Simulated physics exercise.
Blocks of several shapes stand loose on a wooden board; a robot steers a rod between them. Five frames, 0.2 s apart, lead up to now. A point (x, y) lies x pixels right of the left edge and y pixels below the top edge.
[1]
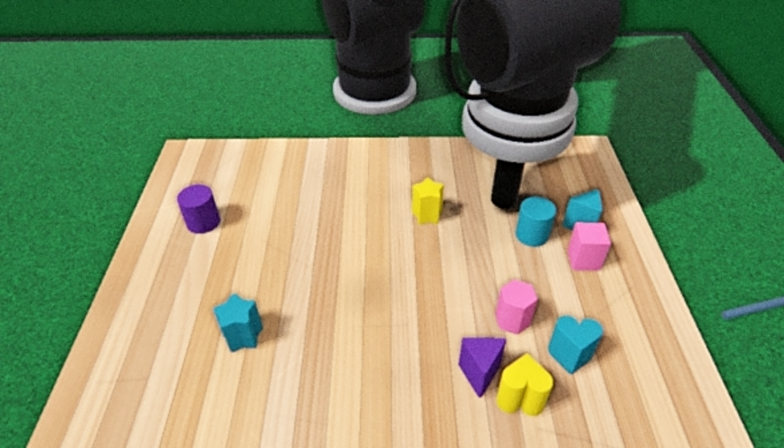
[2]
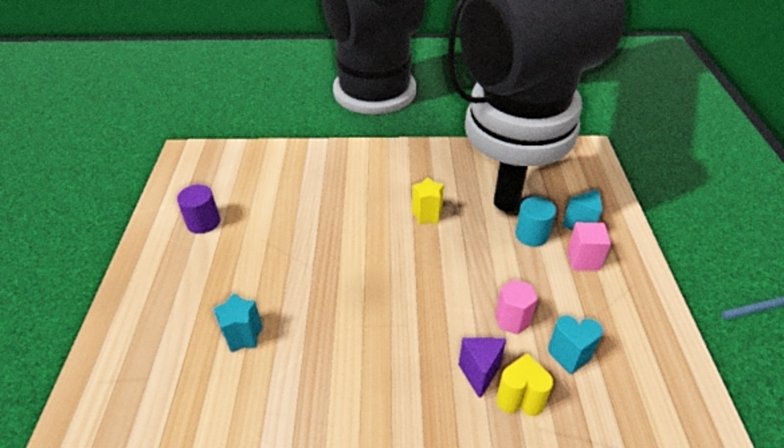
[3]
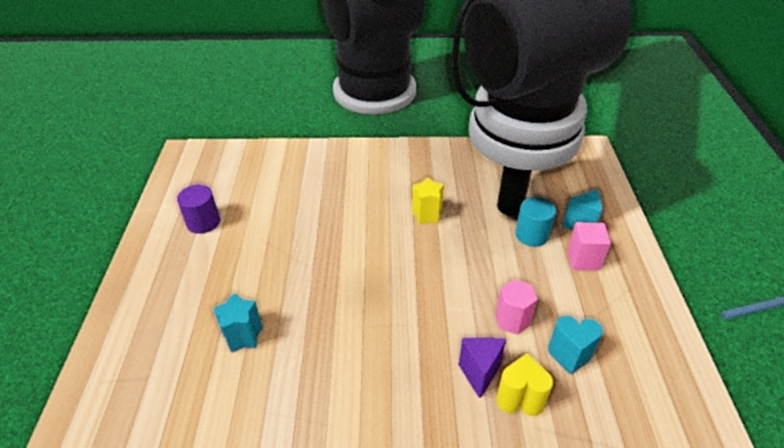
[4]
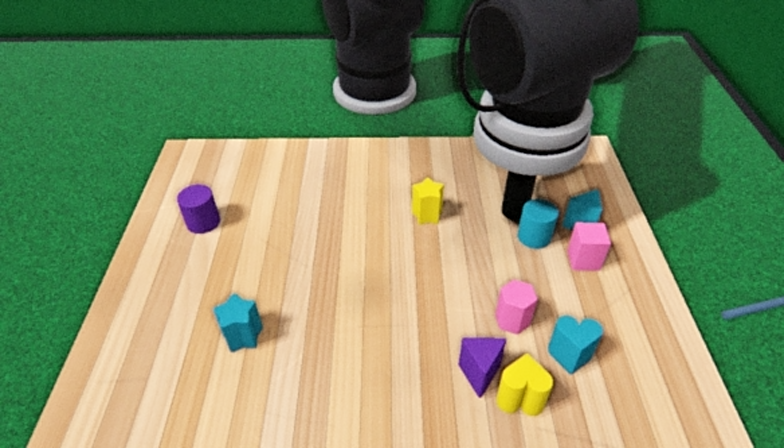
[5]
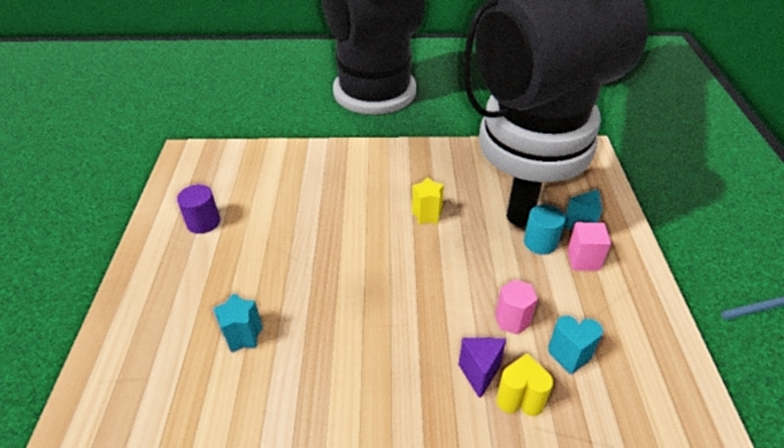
In this clip, a robot arm moves its black rod slightly right and toward the viewer over a wooden board of colourful blocks, then nudges the turquoise round block a short way rightward while the other blocks stay still.
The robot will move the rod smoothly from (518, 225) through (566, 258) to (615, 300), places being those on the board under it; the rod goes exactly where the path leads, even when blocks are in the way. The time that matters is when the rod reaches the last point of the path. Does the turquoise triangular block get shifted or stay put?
Undisturbed, or as good as.
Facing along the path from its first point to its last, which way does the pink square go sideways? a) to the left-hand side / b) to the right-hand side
Correct choice: A.
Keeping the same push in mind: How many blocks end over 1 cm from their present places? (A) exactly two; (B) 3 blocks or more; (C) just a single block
I'll go with A - exactly two.
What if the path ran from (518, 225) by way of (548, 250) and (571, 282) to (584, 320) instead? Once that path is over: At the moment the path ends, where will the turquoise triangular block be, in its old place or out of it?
It will be resting on its spot.
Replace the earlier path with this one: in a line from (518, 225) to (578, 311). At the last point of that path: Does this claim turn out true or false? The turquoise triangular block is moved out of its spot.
False.
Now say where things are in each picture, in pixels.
The first frame shows rod's lower end (504, 200); turquoise round block (539, 208); turquoise triangular block (590, 199); pink square (593, 233).
The second frame shows rod (507, 203); blocks still.
The third frame shows rod (510, 207); blocks still.
The fourth frame shows rod (515, 212); turquoise round block (541, 210).
The fifth frame shows rod (520, 217); turquoise round block (548, 215); turquoise triangular block (590, 199); pink square (593, 233).
The first path, step by step. One third of the way, rod (553, 239); turquoise round block (581, 241); pink square (614, 239).
Two thirds of the way, rod (586, 264); turquoise round block (609, 270); pink square (622, 241), turned 20° anticlockwise.
At the end, rod (619, 292); turquoise round block (631, 300); turquoise triangular block still; pink square (627, 242), turned 30° anticlockwise.
